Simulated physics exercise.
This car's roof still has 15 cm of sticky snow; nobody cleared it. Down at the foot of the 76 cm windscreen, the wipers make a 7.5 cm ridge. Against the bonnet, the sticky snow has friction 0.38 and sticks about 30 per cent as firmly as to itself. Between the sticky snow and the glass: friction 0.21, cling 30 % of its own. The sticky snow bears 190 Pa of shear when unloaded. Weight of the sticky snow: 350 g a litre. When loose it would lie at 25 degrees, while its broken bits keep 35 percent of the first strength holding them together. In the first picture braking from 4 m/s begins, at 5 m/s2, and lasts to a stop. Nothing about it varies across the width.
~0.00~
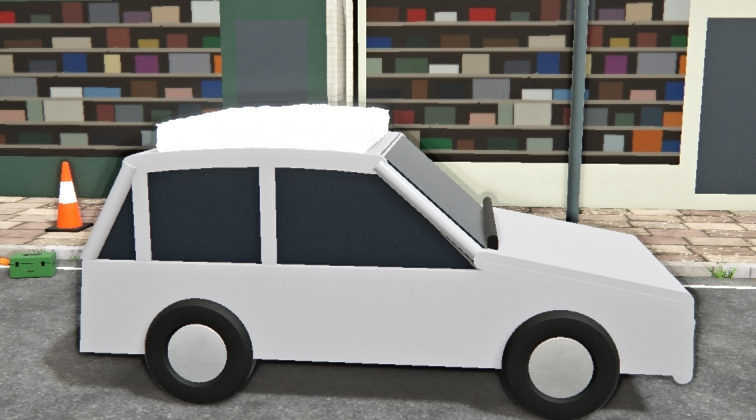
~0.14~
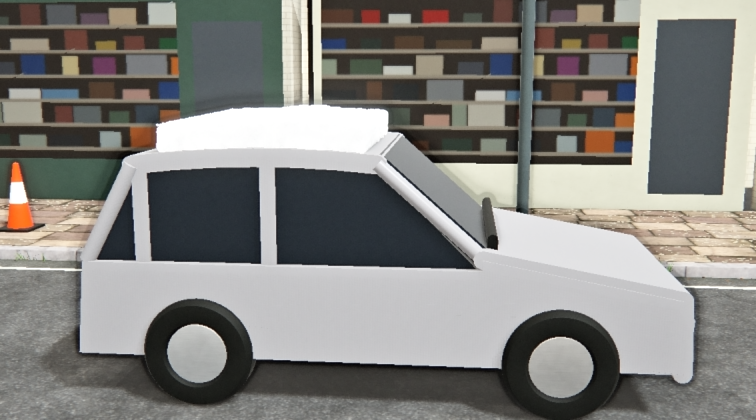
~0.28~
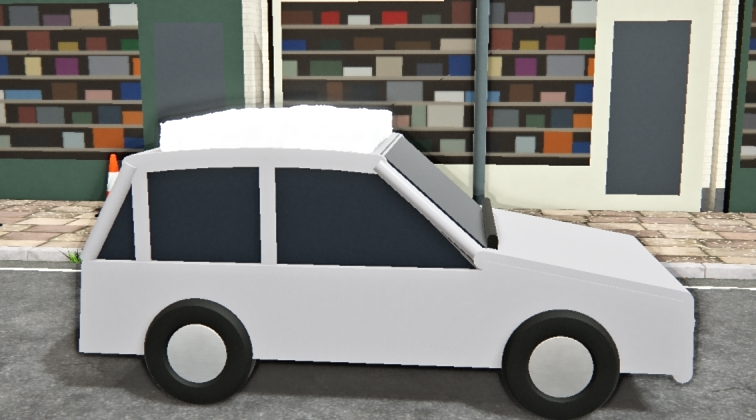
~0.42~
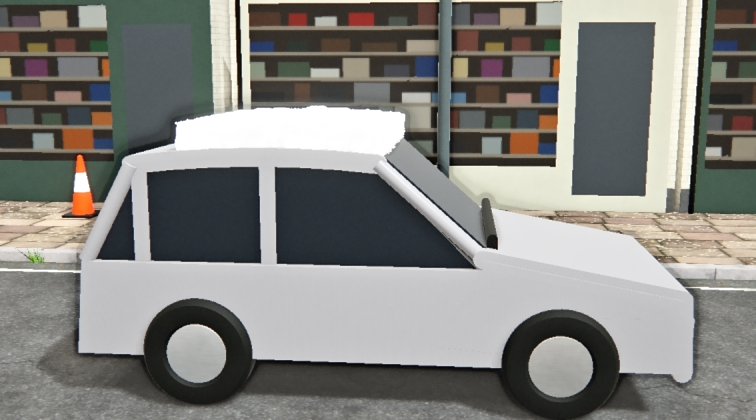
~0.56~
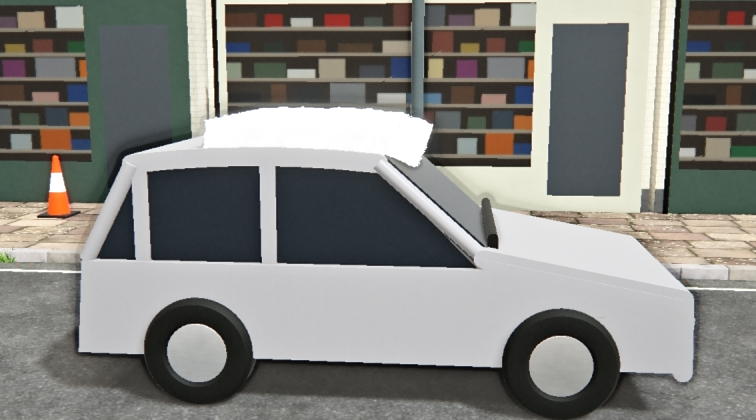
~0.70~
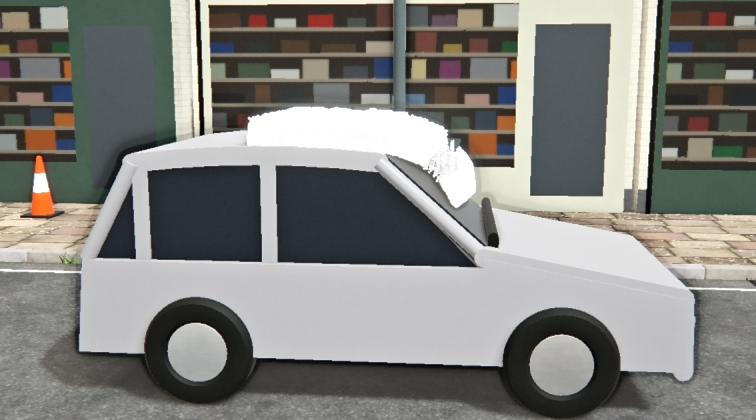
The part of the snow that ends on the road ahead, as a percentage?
Roughly 85 percent.
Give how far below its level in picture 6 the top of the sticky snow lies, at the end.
The gap comes to roughly 60 centimetres.
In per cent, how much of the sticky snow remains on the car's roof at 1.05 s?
Some 0 in a hundred.
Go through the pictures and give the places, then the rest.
In the first frame, front end of the sticky snow at (364, 131).
In the second frame, front end of the sticky snow at (364, 136).
In the third frame, front end of the sticky snow at (370, 137), its middle shifted 2.7 cm.
In the fourth frame, front end of the sticky snow at (387, 139), its middle shifted 12 cm, 3 % of it past the top of the windscreen, in one piece.
In the fifth frame, front end of the sticky snow at (422, 146), its middle shifted 28 cm, 17 % of it past the top of the windscreen, cracking.
In the sixth frame, front end of the sticky snow at (474, 193), its middle shifted 53 cm, 38 % of it past the top of the windscreen, cracking.
By 1.05 s, none of the snow is on the roof, 35 % on the glass, 65 % on the bonnet and none has gone off the nose.
By 1.47 s, none of the snow is on the roof, 3 % on the glass, 66 % on the bonnet and 32 % has gone off the nose.
By 1.88 s, none of the snow is on the roof, 3 % on the glass, 18 % on the bonnet and 80 % has gone off the nose.
By 2.30 s, none of the snow is on the roof, 3 % on the glass, 13 % on the bonnet and 85 % has gone off the nose.
By 2.40 s, at the end, none of the snow is on the roof, 3 % on the glass, 13 % on the bonnet and 85 % has gone off the nose.
